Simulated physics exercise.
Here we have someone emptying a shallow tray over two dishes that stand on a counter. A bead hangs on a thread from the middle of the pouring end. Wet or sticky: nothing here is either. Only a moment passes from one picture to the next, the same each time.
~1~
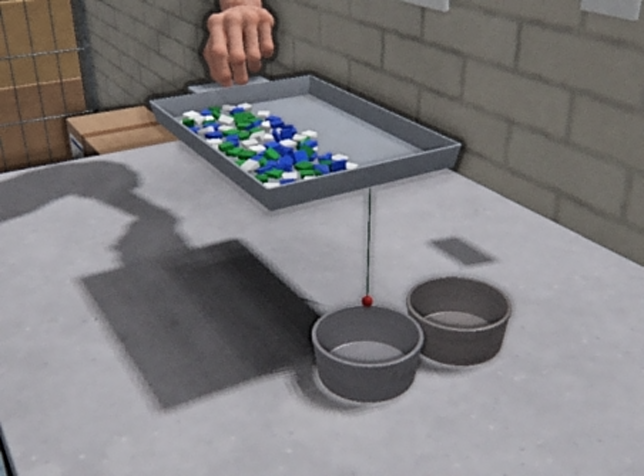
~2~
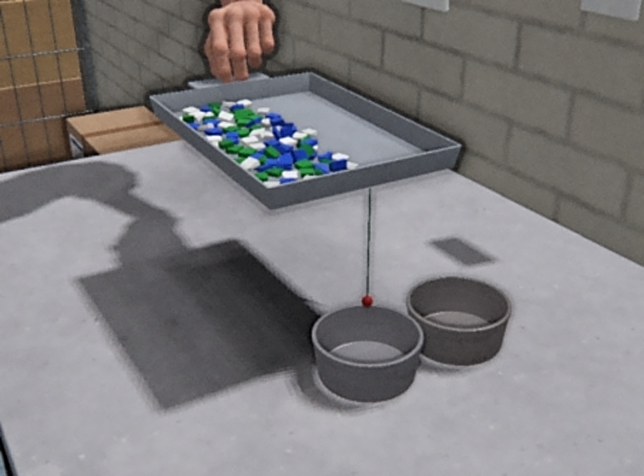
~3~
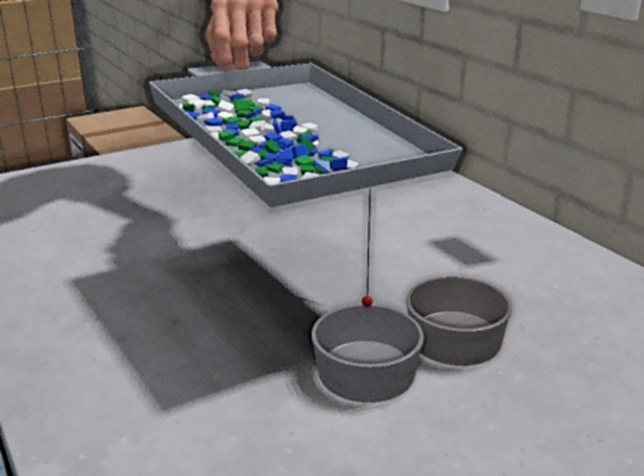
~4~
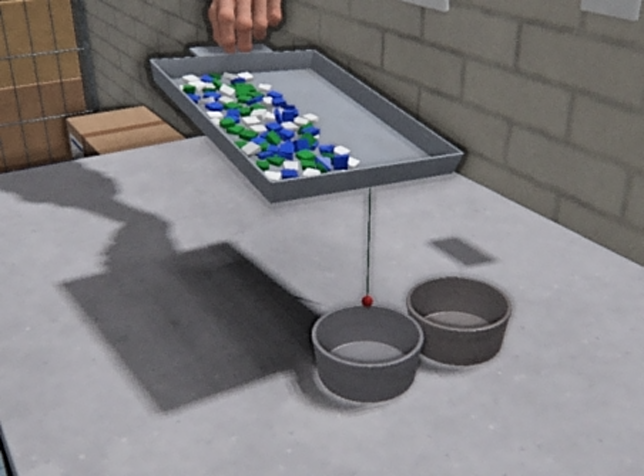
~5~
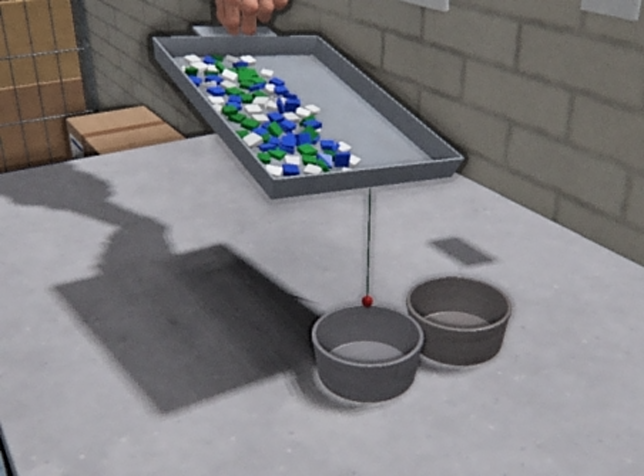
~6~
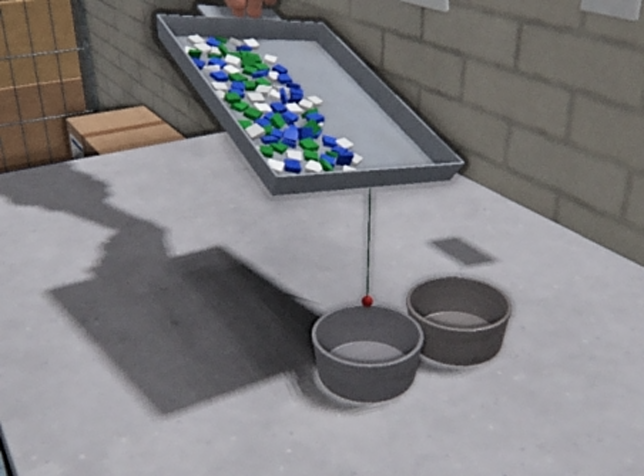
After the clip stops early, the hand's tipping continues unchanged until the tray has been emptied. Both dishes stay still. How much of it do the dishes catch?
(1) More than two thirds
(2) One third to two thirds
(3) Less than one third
Answer: 1.
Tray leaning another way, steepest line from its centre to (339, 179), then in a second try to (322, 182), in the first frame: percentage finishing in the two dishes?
The share is 30 per cent in the first and 30 per cent in the second.
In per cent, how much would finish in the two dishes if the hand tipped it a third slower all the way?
I'd say 80 percent or thereabouts.
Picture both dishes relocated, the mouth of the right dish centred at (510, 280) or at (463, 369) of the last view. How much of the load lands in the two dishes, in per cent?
Roughly 70% on the first try and 10% on the second.
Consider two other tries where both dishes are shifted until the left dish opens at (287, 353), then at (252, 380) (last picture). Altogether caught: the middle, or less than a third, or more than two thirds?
At the first spot I'd expect less than a third, and at the second spot under a third.
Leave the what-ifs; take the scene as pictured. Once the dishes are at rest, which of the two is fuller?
In the end, more sits in the rightmost one.
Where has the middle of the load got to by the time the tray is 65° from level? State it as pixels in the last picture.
Somewhere about pixel (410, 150).
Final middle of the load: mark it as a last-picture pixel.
Roughly pixel (448, 327).
Just after the last frame, tray tipped steeply; almost all on the tray; just a few in the air.
A moment on, tray tipped past a quarter turn; roughly half on the tray; just a few in the left dish; roughly a third in the right dish; about a tenth outside both; about a tenth in the air.
Further on, tray tipped past a quarter turn; just a few in the left dish; the larger part in the right dish; about a tenth outside both.
When it is over, tray tipped past a quarter turn; just a few in the left dish; the larger part in the right dish; about a tenth outside both.
